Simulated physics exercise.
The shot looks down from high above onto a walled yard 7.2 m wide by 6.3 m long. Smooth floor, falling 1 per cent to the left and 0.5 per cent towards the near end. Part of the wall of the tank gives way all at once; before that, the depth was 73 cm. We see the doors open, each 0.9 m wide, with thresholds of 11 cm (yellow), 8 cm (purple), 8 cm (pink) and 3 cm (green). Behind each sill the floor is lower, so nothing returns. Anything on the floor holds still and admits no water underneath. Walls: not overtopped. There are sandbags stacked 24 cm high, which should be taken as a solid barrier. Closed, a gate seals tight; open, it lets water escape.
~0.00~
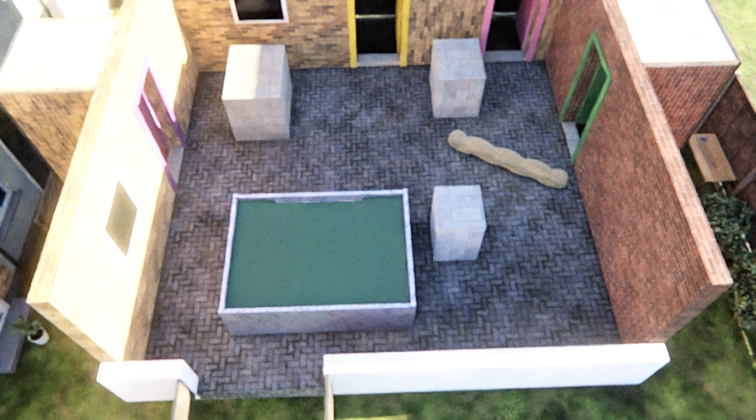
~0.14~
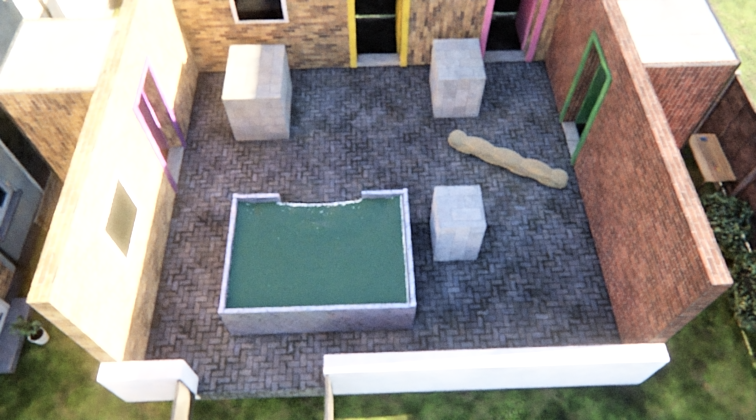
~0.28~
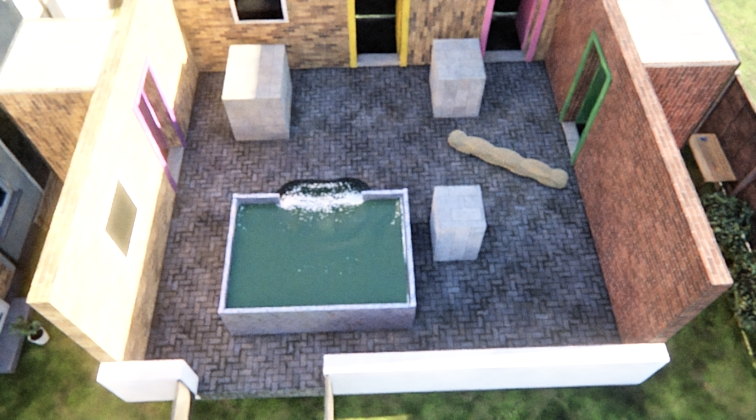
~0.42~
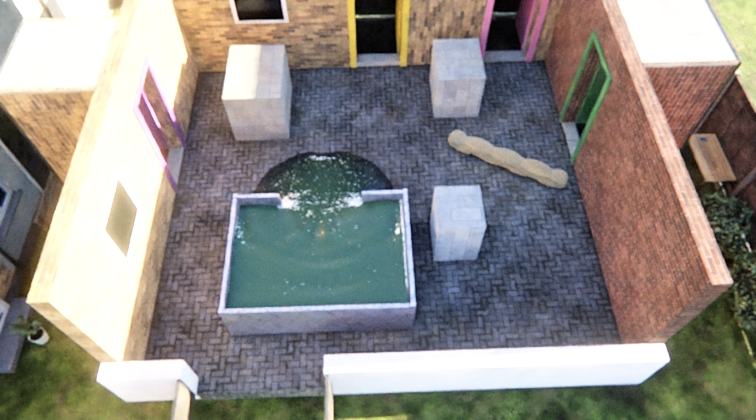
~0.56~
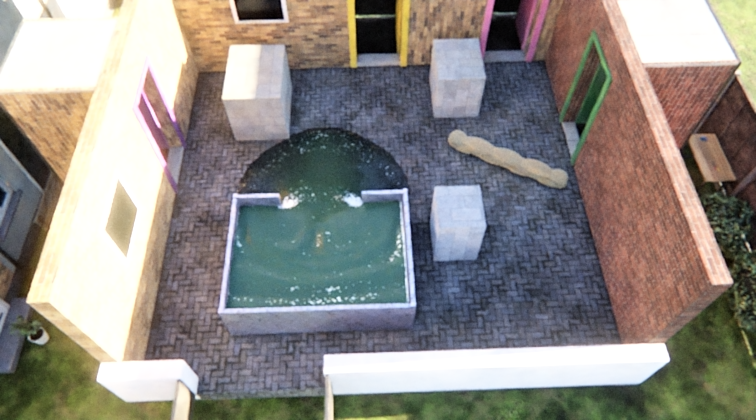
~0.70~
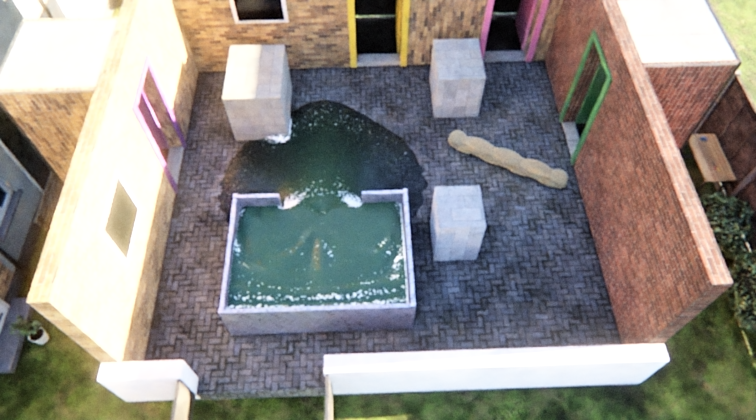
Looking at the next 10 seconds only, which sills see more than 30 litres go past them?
Yellow door: Past the limit, purple door: Past the limit, pink door: Within the limit, green door: Past the limit.
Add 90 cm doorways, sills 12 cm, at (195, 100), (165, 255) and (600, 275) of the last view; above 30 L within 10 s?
In turn: Past it, under, under.
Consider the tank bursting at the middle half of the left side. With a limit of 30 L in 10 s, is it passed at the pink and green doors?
Compared with that limit, pink falls short while green falls short.
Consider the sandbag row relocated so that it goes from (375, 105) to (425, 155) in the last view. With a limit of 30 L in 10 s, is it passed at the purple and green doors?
Purple exceeded, green within the limit.
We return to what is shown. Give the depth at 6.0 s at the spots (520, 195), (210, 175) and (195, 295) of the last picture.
1, 11 and 6 cm, respectively.
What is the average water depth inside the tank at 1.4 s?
It averages close to 50 centimetres.
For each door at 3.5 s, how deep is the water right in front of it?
In centimetres - yellow: 21, purple: 17, pink: 10, green: 4.
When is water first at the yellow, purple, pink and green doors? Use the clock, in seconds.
The front reaches yellow at 1.2 s, purple at 1.4 s, pink at 2.4 s, green at 3.0 s.
After 1.4 s water covers 30 % of the floor and is deepest (43 cm) near (304, 69); yellow door 18 cm at the sill, 2 L in, purple door 1 cm at the sill, 0 L in, pink door not reached, green door not reached.
After 2.2 s water covers 40 % of the floor and is deepest (42 cm) near (313, 69); yellow door 27 cm at the sill, 59 L in, purple door 19 cm at the sill, 30 L in, pink door not reached, green door not reached.
After 3.5 s water covers 50 % of the floor and is deepest (26 cm) near (224, 78); yellow door 21 cm at the sill, 138 L in, purple door 17 cm at the sill, 106 L in, pink door 10 cm at the sill, 0 L in, green door 4 cm at the sill, 0 L in.
After 6.0 s water covers 75 % of the floor and is deepest (26 cm) near (142, 379); yellow door 14 cm at the sill, 184 L in, purple door 12 cm at the sill, 181 L in, pink door 7 cm at the sill, 4 L in, green door 7 cm at the sill, 10 L in.
After 10.0 s water covers 95 % of the floor and is deepest (15 cm) near (194, 278); yellow door 9 cm at the sill, 190 L in, purple door 11 cm at the sill, 212 L in, pink door 7 cm at the sill, 7 L in, green door 7 cm at the sill, 59 L in.
